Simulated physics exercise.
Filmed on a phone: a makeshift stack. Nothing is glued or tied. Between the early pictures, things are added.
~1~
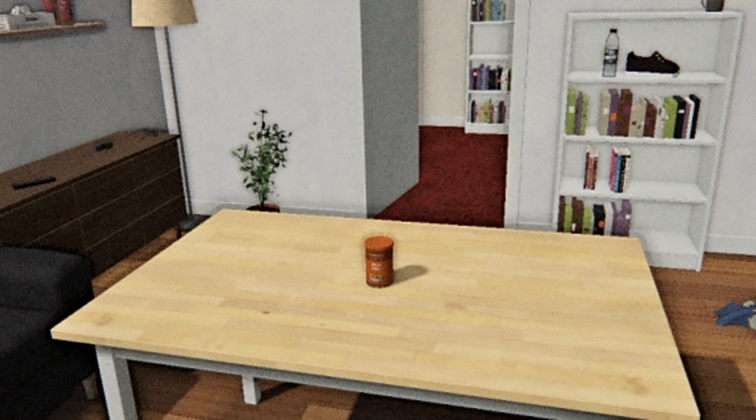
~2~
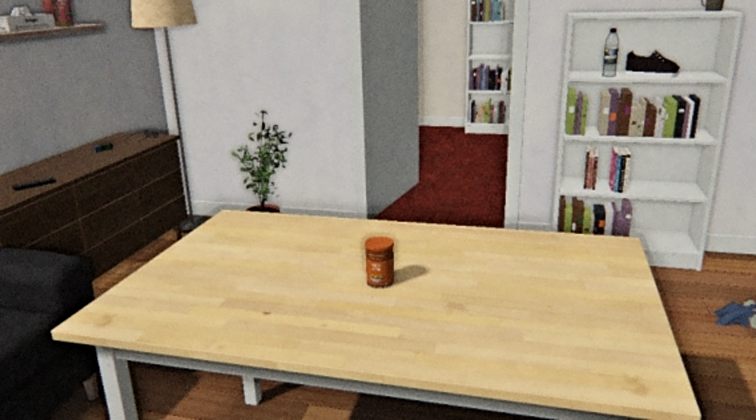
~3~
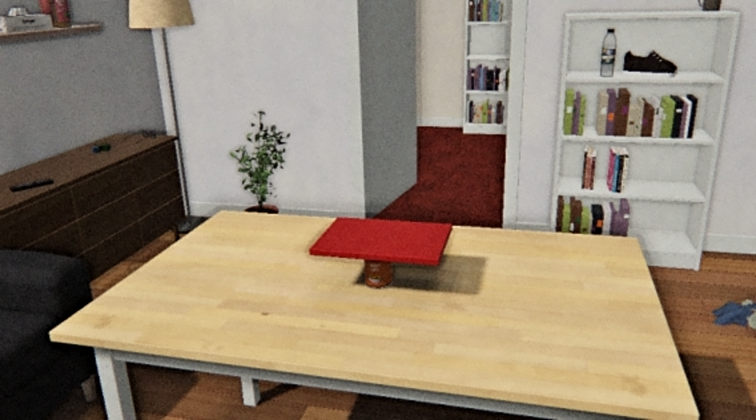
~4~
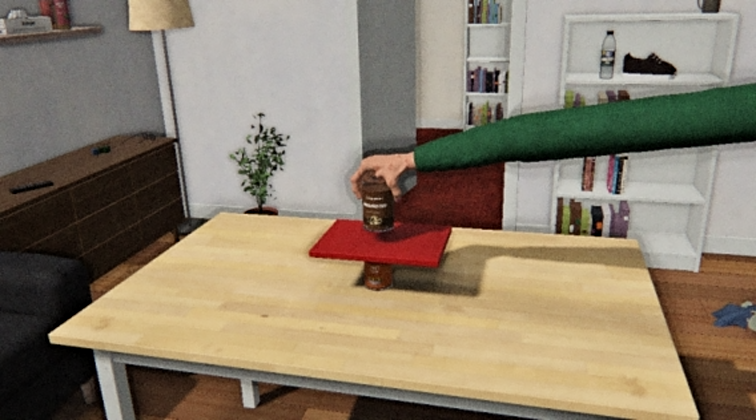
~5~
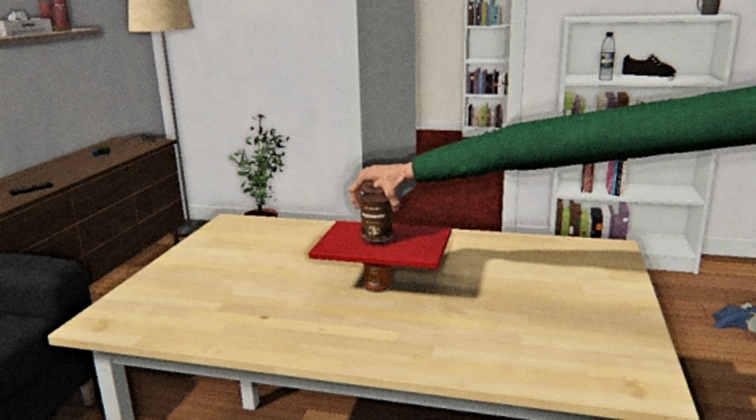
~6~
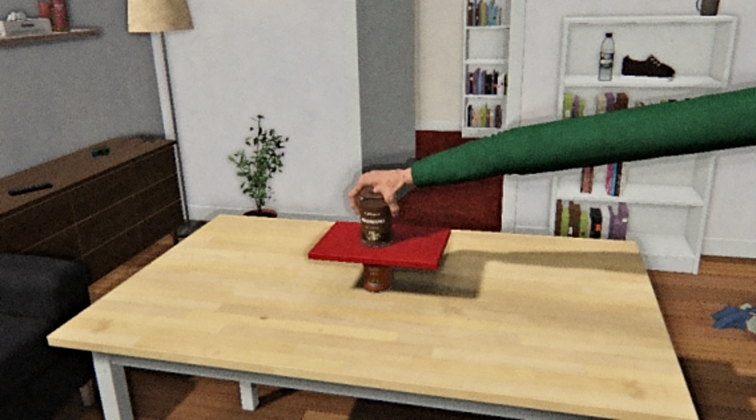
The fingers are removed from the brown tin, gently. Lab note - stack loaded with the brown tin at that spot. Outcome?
I reckon the stack bears the weight fine.
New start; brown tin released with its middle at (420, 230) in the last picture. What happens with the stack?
Outcome: Collapse.
Then, 0.70 s on from there, no change.
Then, 1.70 s on from there, brown tin resting near (376, 222).
In the end, all 3 unmoved. At the end, from the last picture's camera, brown tin near (376, 222). The stack holds.
